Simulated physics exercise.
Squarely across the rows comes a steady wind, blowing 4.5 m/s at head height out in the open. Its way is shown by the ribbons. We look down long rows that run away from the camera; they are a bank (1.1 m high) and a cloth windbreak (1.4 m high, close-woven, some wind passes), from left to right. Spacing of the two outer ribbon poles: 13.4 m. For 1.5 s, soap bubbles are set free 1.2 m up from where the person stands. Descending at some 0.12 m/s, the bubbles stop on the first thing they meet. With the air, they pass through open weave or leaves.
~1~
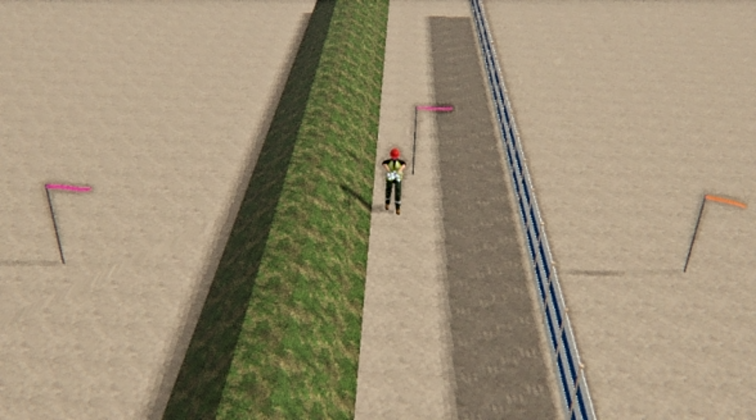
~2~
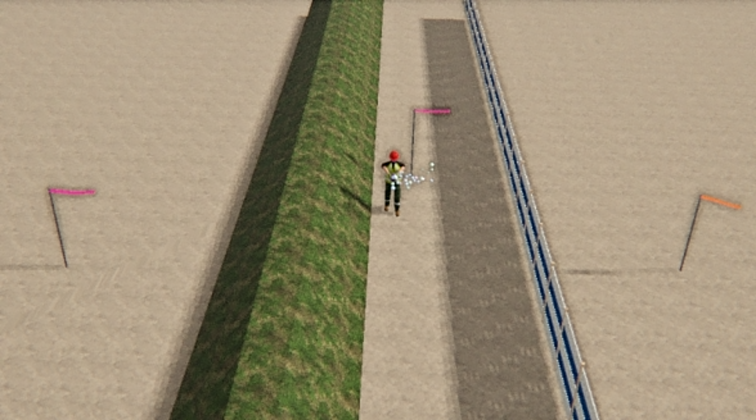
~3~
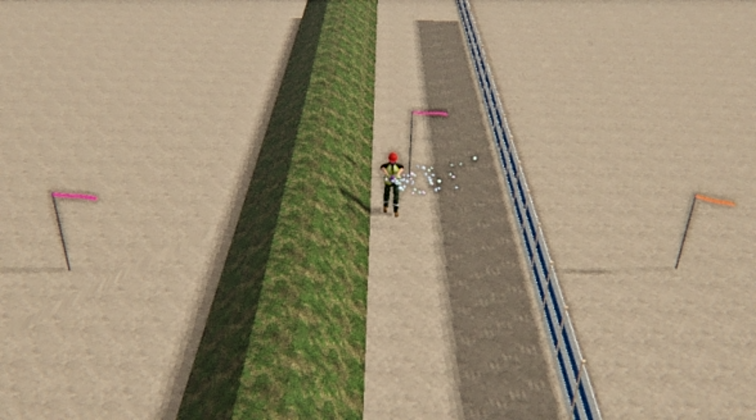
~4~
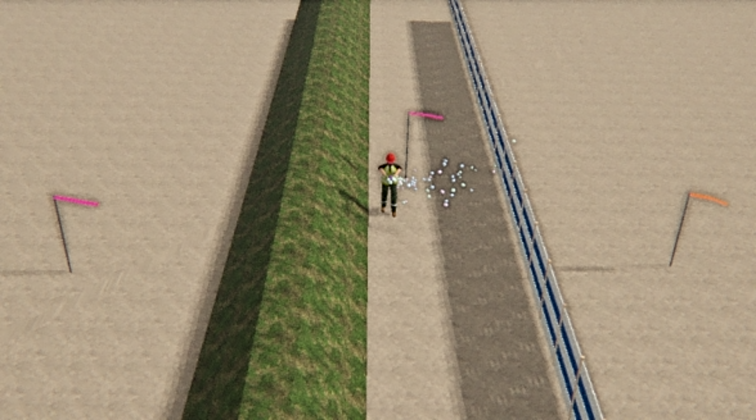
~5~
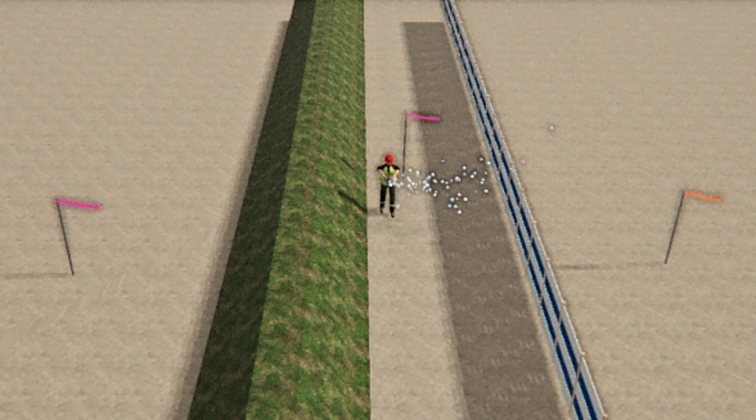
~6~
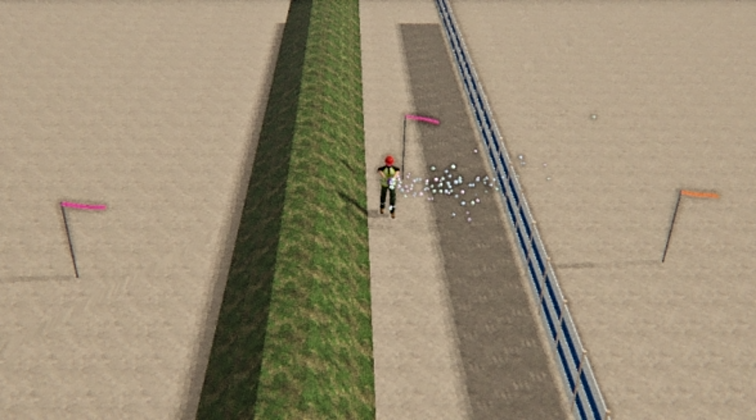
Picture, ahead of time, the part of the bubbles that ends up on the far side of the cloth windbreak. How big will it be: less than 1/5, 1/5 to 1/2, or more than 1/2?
It will be more than 1/2.
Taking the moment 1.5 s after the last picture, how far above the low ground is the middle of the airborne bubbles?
The middle sits roughly 1.0 m above the low ground.
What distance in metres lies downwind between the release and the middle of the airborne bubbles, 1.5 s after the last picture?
About 2.5 m.
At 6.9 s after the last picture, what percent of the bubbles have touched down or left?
50 %.
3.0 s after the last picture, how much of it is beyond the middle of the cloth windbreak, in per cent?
55 %.
Then, 1.5 s after the last picture, 95 % is in the air or yet to come; 40 % is beyond the cloth windbreak; the middle of what still flies is 1.0 m above the low ground, near (498, 191).
Then, 3.0 s after the last picture, 81 % is in the air or yet to come; 55 % is beyond the cloth windbreak; the middle of what still flies is 0.9 m above the low ground, near (565, 193).
Then, 6.9 s after the last picture, 50 % is in the air or yet to come; 63 % is beyond the cloth windbreak.
Then, 19.0 s after the last picture, 3 % is in the air or yet to come; 65 % is beyond the cloth windbreak.
Then, 44.0 s after the last picture, 0 % is in the air or yet to come; 65 % is beyond the cloth windbreak.
